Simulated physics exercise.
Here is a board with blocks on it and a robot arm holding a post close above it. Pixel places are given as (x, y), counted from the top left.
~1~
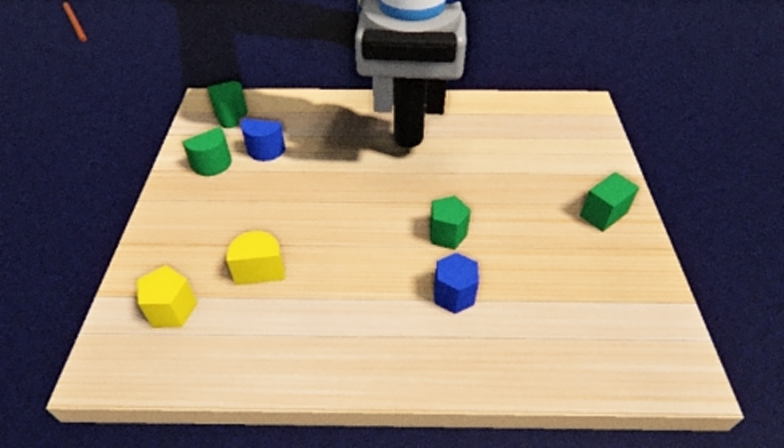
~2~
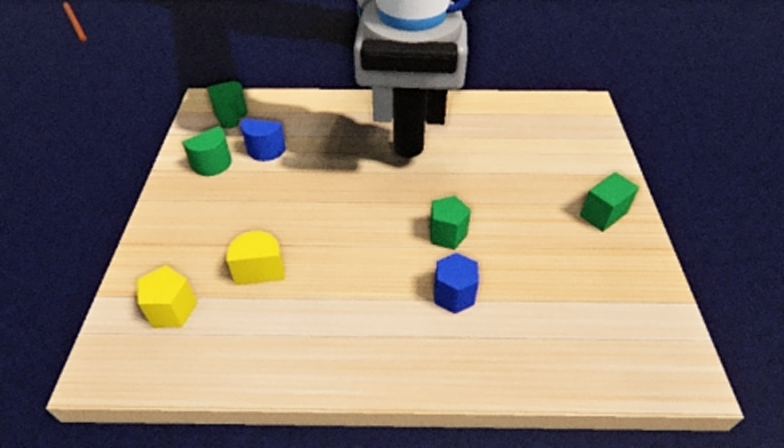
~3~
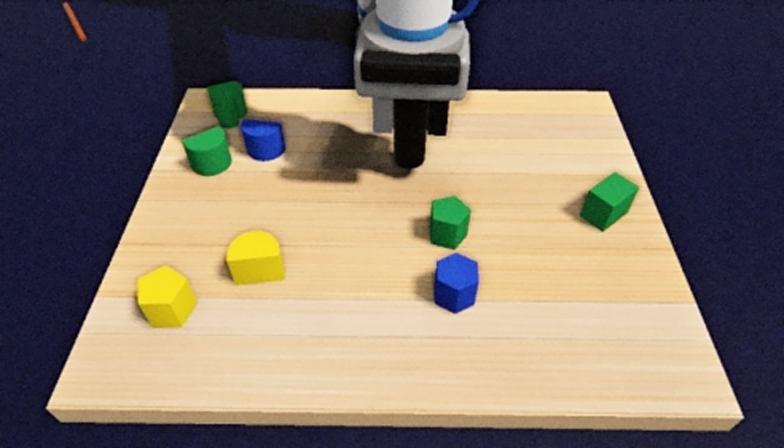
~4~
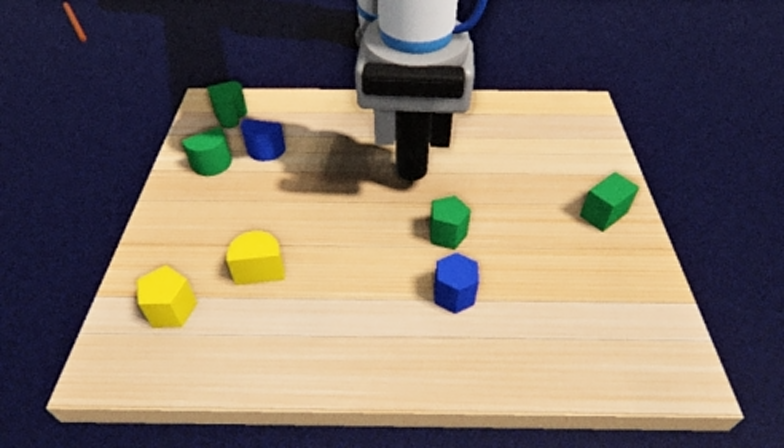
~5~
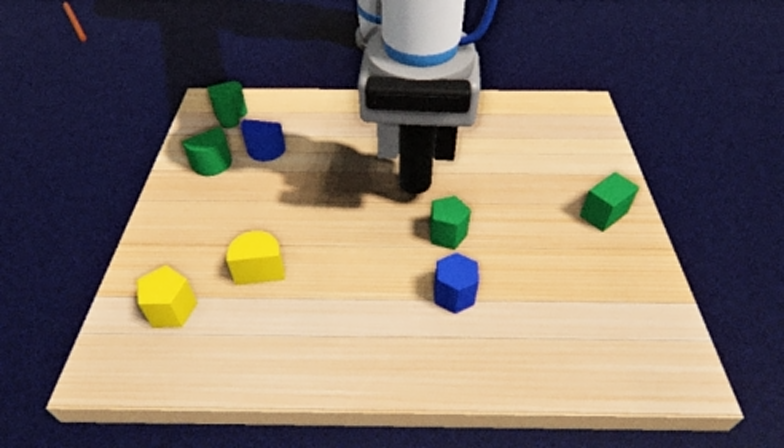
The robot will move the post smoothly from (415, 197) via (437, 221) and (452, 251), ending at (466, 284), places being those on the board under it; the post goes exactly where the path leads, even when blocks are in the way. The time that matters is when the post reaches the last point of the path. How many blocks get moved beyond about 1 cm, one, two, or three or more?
Going by the path, two of them shift by more than about 1 cm.
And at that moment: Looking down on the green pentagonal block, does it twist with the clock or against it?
Counterclockwise from above.
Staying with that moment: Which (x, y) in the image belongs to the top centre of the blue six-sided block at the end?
Its top middle will sit at (458, 292).
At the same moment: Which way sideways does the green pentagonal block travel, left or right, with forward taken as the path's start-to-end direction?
With start-to-end as forward, it shifts left.
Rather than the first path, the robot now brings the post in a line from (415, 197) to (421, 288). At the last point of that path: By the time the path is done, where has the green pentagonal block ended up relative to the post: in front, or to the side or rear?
The block gets away.
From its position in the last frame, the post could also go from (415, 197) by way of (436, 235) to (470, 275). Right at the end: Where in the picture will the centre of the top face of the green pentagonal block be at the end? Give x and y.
The middle of its upper face will lie at (512, 244).
The first path, step by step. One third of the way, post at (438, 209); green pentagonal block at (460, 219).
Two thirds of the way, post at (454, 238); green pentagonal block at (485, 246), turned 35° anticlockwise.
At the end, post at (468, 272); green pentagonal block at (510, 269), turned 65° anticlockwise; blue six-sided block at (458, 292), turned 25° clockwise.
